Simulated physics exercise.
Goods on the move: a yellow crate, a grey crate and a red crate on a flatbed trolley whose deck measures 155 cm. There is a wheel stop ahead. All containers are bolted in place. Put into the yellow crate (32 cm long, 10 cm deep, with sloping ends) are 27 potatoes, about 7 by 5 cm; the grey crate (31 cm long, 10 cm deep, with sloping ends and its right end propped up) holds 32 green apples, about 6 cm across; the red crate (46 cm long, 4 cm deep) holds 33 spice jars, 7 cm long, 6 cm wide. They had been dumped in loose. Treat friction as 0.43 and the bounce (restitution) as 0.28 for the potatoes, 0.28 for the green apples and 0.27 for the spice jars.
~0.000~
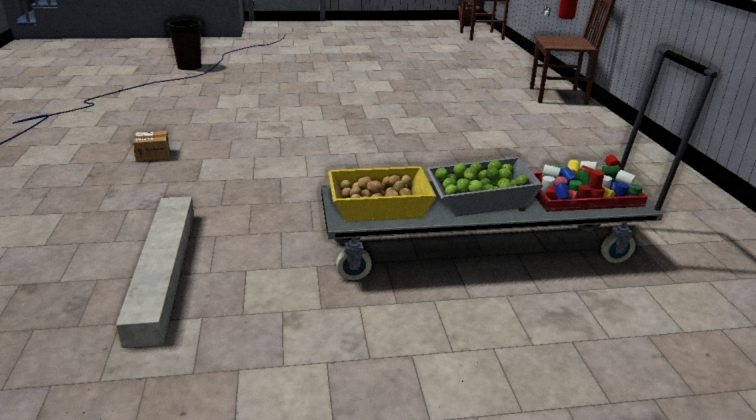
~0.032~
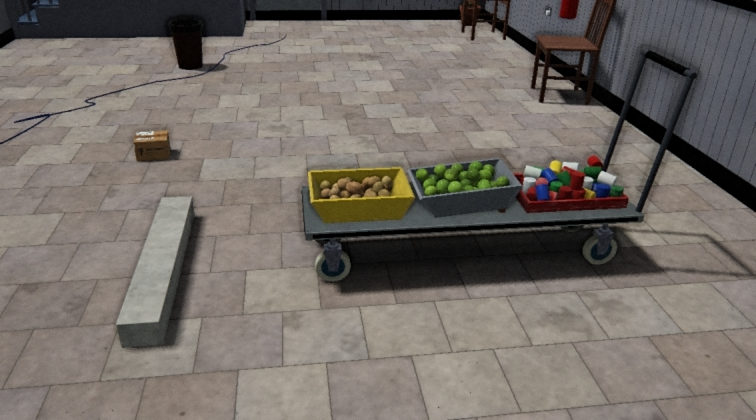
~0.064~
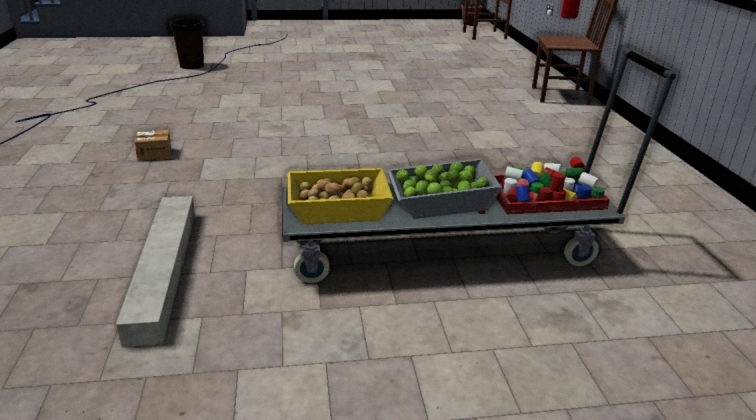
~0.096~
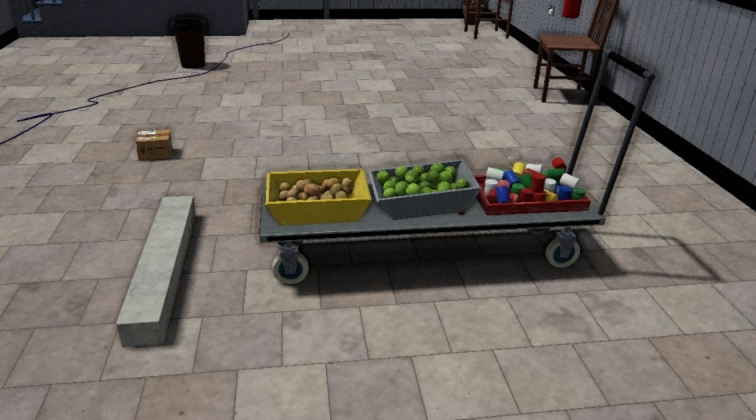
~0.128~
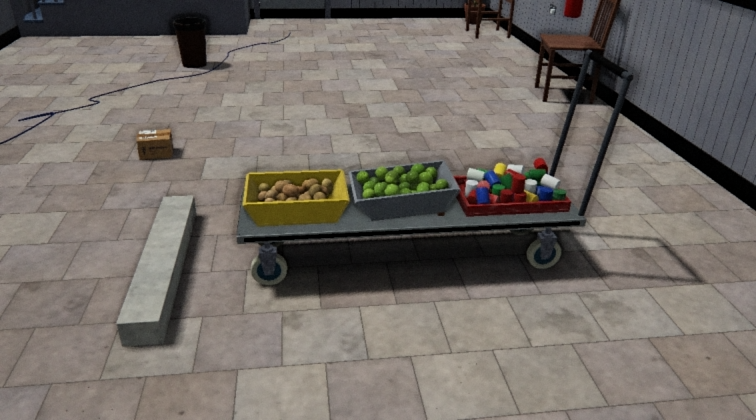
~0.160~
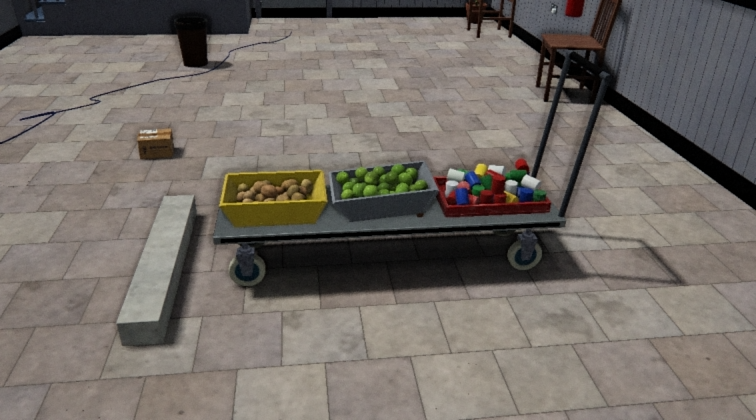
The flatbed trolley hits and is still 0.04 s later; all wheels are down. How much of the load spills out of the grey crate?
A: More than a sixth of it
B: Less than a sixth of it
Option A: More than a sixth of it.
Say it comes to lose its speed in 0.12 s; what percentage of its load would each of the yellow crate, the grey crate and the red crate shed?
In that case yellow crate 10, grey crate 30 and red crate 30 per cent.
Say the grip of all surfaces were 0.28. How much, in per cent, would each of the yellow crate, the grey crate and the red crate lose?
Yellow crate 30%, grey crate 50%, red crate 30%.
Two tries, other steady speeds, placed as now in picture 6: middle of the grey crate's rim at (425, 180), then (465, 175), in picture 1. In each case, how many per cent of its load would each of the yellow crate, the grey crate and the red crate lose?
Yellow crate: 0 / 10 percent; grey crate: 0 / 20 percent; red crate: 20 / 40 percent.
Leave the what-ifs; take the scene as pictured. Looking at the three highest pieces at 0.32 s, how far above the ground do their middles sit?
About 52 cm up, on average.
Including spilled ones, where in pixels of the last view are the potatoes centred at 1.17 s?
Centre: Around (198, 202) px.
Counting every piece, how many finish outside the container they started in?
Some 35 altogether.
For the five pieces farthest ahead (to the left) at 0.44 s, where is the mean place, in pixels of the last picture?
Centre: About (155, 174) px.
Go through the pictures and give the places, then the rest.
In the first picture (each is followed by its nearest rim corner in this view; the camera moves round a little), grey crate, (444, 196); red crate, (551, 201); 71 cm short of the stop; none out.
In the second picture, grey crate, (422, 197); red crate, (531, 202); 61 cm short of the stop.
In the third picture, grey crate, (401, 198); red crate, (511, 203); 52 cm short of the stop.
In the fourth picture, grey crate, (379, 200); red crate, (491, 204); 42 cm short of the stop.
In the fifth picture, grey crate, (357, 200); red crate, (470, 205); 33 cm short of the stop.
In the sixth picture, grey crate, (335, 201); red crate, (449, 206); 23 cm short of the stop; none out.
After 0.22 s, contact.
After 0.32 s, yellow crate 27 in, 0 out, grey crate 31 in, 1 out and red crate 29 in, 4 out.
After 0.44 s, yellow crate 23 in, 4 out, grey crate 21 in, 11 out and red crate 23 in, 10 out.
After 0.67 s, yellow crate 22 in, 5 out, grey crate 19 in, 13 out and red crate 19 in, 14 out.
Final count (at 1.17 s), yellow crate 22 in, 5 out, grey crate 19 in, 13 out and red crate 18 in, 15 out. Asked share, 13 of 32, 41 per cent.
